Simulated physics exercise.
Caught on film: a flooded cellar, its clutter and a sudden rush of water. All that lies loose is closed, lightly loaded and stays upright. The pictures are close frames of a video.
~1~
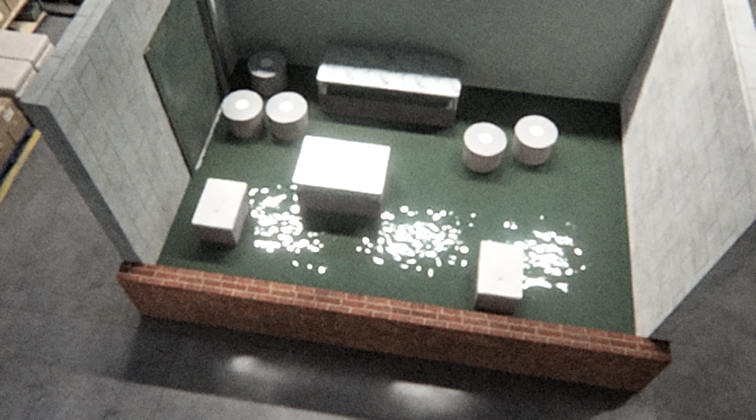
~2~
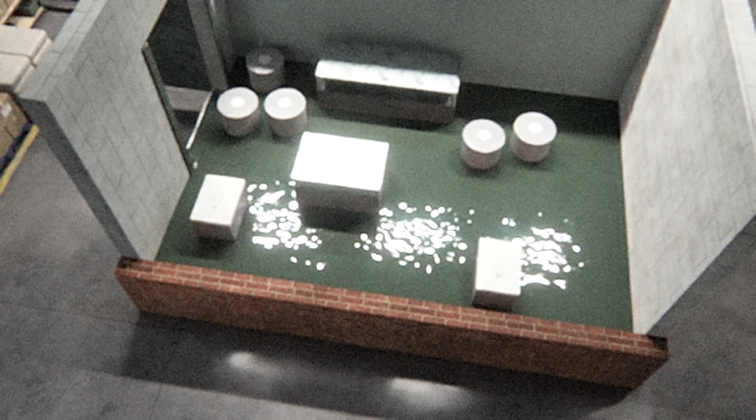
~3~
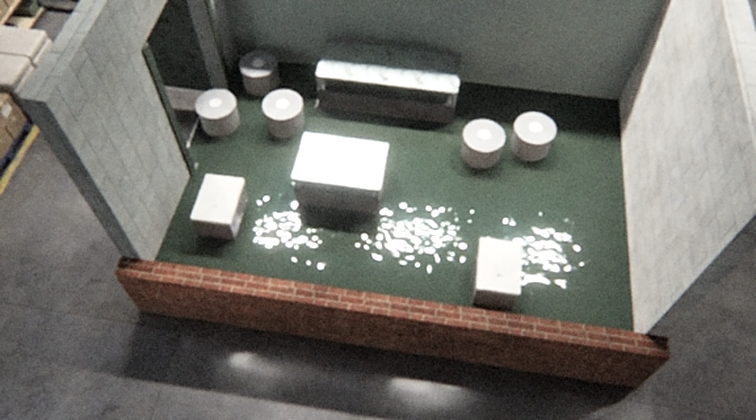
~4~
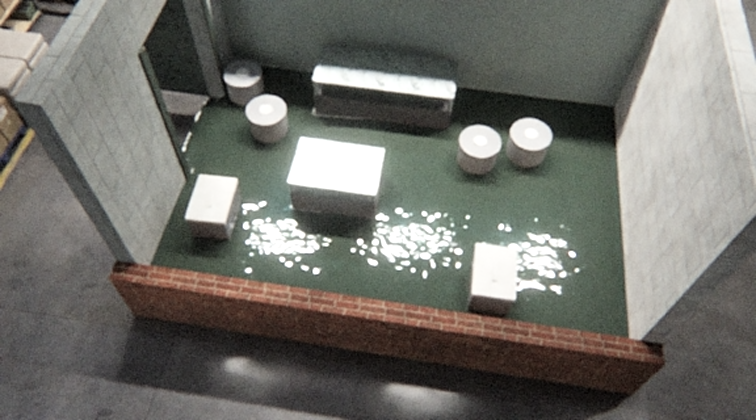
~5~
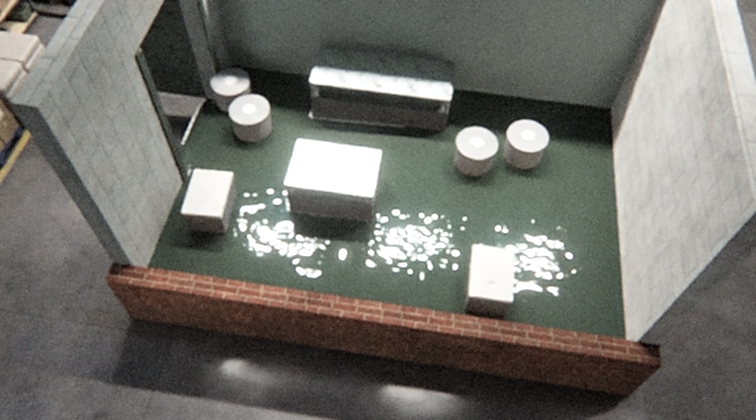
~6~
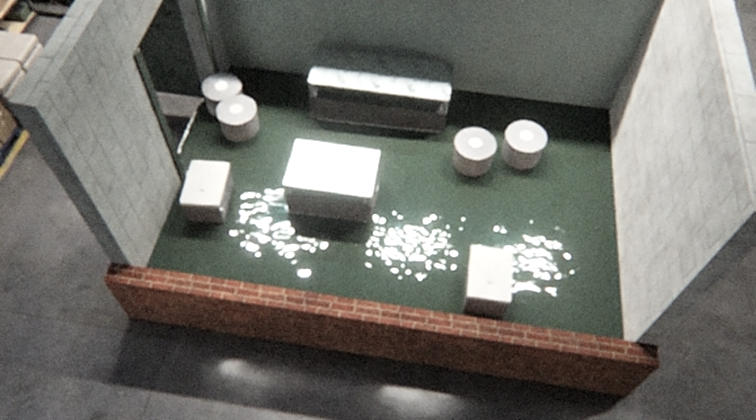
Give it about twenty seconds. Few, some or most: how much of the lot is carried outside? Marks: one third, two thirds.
That comes to two thirds or above.
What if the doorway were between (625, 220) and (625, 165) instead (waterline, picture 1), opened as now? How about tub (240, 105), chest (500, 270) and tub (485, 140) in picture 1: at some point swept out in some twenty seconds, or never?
As listed: Kept in, gone, washed out.
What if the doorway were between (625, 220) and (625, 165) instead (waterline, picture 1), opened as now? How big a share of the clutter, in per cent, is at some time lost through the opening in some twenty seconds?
Near 40 in a hundred.
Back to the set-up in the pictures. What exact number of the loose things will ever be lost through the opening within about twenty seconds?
It comes to 6.
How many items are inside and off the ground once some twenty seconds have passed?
I count 0.
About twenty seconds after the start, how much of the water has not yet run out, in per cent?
About 38 per cent.
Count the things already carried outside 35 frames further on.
The number is 5.
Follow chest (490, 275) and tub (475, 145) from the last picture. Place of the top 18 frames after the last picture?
Near (375, 265) and (251, 95).
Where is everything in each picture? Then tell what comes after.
A tub at (266, 63) floats; a tub at (286, 107) floats; 0 of 7 have shifted, in the first picture.
A tub at (265, 60) floats; a tub at (285, 104) floats; 0 of 7 have shifted, in the second picture.
A tub at (258, 63) floats, close to its start; a tub at (282, 104) floats, close to its start; 2 of 7 have shifted, in the third picture.
A tub at (243, 73), afloat, close to its start; a tub at (266, 110), afloat, close to its start; 4 of 7 have shifted, in the fourth picture.
A tub at (230, 81) floats, a stride from its start; a tub at (249, 109) floats, a stride from its start; 4 of 7 have shifted, in the fifth picture.
A tub at (222, 86) floats, a stride from its start; a tub at (236, 109) floats, a stride from its start; 4 of 7 have shifted, in the sixth picture.
A moment on, 4 of 7 are out; 3 afloat.
Next, 4 of 7 are out; 3 afloat.
Later, 5 of 7 are out; 2 afloat.
In the end, 6 of 7 are out; 0 afloat.
